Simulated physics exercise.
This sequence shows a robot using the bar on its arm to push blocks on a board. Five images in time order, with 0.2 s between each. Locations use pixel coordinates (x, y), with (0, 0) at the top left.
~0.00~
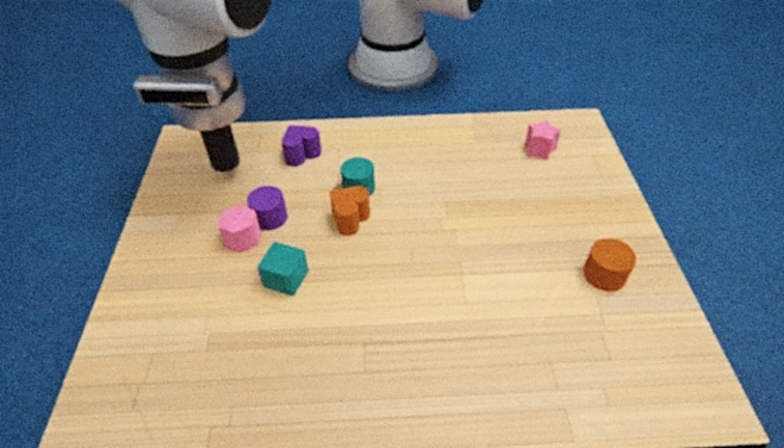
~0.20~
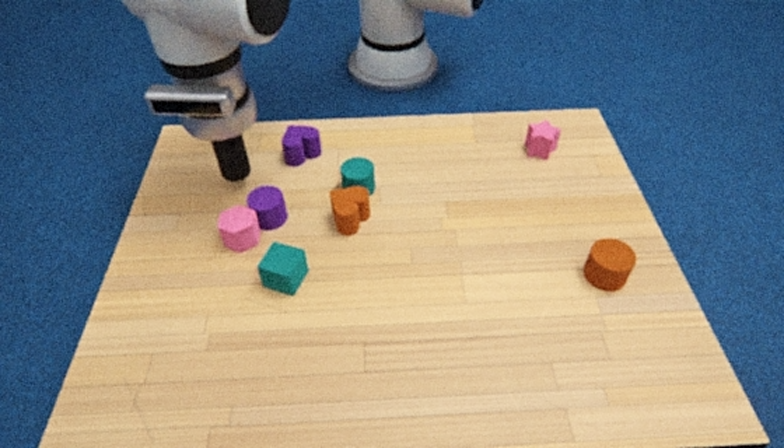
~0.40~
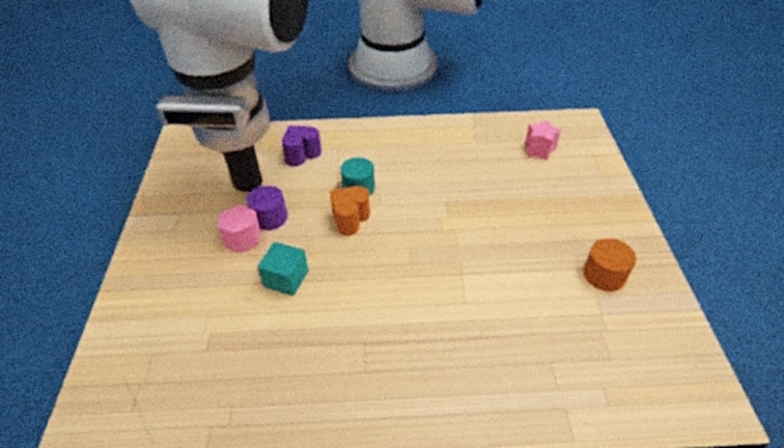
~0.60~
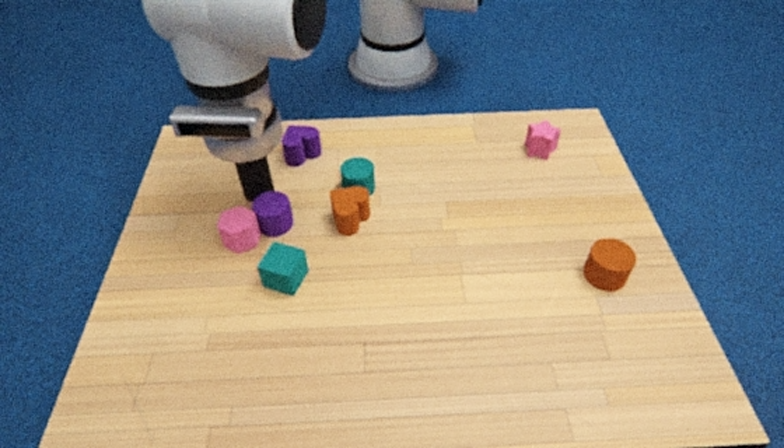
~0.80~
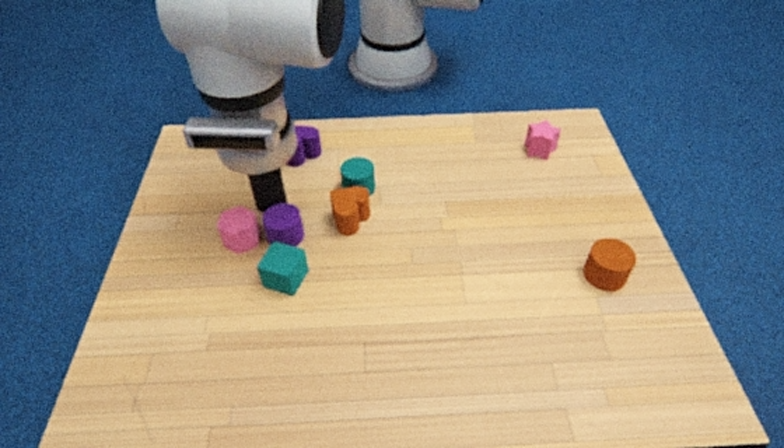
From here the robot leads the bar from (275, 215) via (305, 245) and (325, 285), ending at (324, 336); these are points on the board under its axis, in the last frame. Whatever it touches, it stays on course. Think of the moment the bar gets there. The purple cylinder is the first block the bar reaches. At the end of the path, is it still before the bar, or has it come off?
Pushed ahead.
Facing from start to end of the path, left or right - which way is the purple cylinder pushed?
It gets pushed right.
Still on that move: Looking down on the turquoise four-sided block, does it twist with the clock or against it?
Looking down, my answer is that the turquoise four-sided block rotates clockwise.
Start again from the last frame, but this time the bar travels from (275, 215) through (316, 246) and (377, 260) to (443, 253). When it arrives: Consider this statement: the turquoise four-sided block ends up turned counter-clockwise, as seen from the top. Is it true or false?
Answer: False.
On the path given first. One third of the way, bar at (303, 234); turquoise four-sided block at (279, 277), turned 25° clockwise; purple cylinder at (305, 252).
Two thirds of the way, bar at (323, 274); turquoise four-sided block at (275, 286), turned 45° clockwise; purple cylinder at (321, 297).
At the end, bar at (322, 325); pink hexagonal block still; turquoise four-sided block at (275, 286), turned 45° clockwise; purple cylinder at (319, 354).
